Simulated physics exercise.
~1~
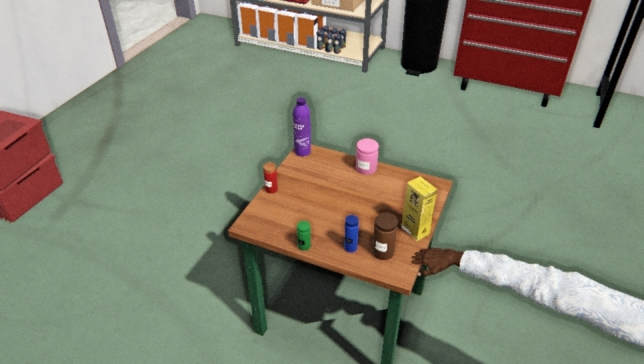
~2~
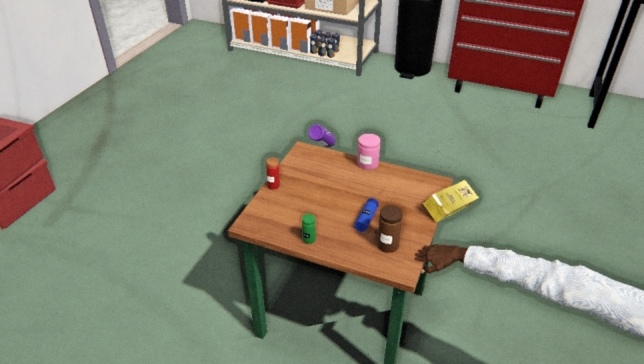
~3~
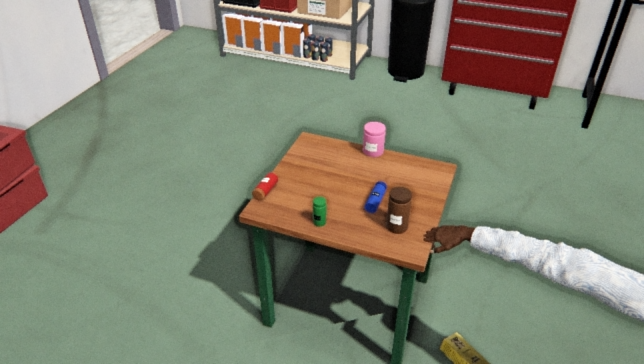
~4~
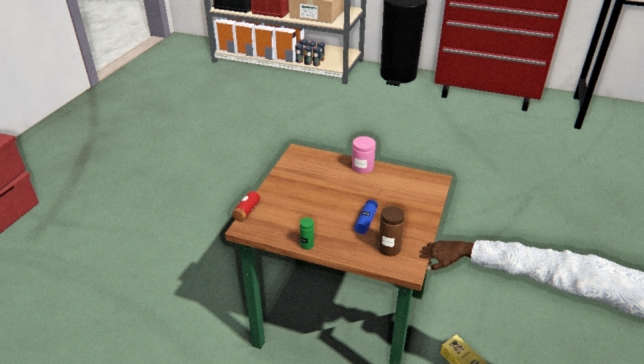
In a garage-like room with a green floor, a small wooden table holds a purple bottle, a yellow carton, a pink jar, a brown jar and red, green and blue shakers, while a hand in a white sleeve rests at its right edge. The table jolts, and the purple bottle tumbles off the far side as the yellow carton tips outward and the blue shaker falls over. The carton then drops to the floor on the right, and the red shaker topples. At the end, both shakers lie on the tabletop, while the two jars and the green shaker still stand.
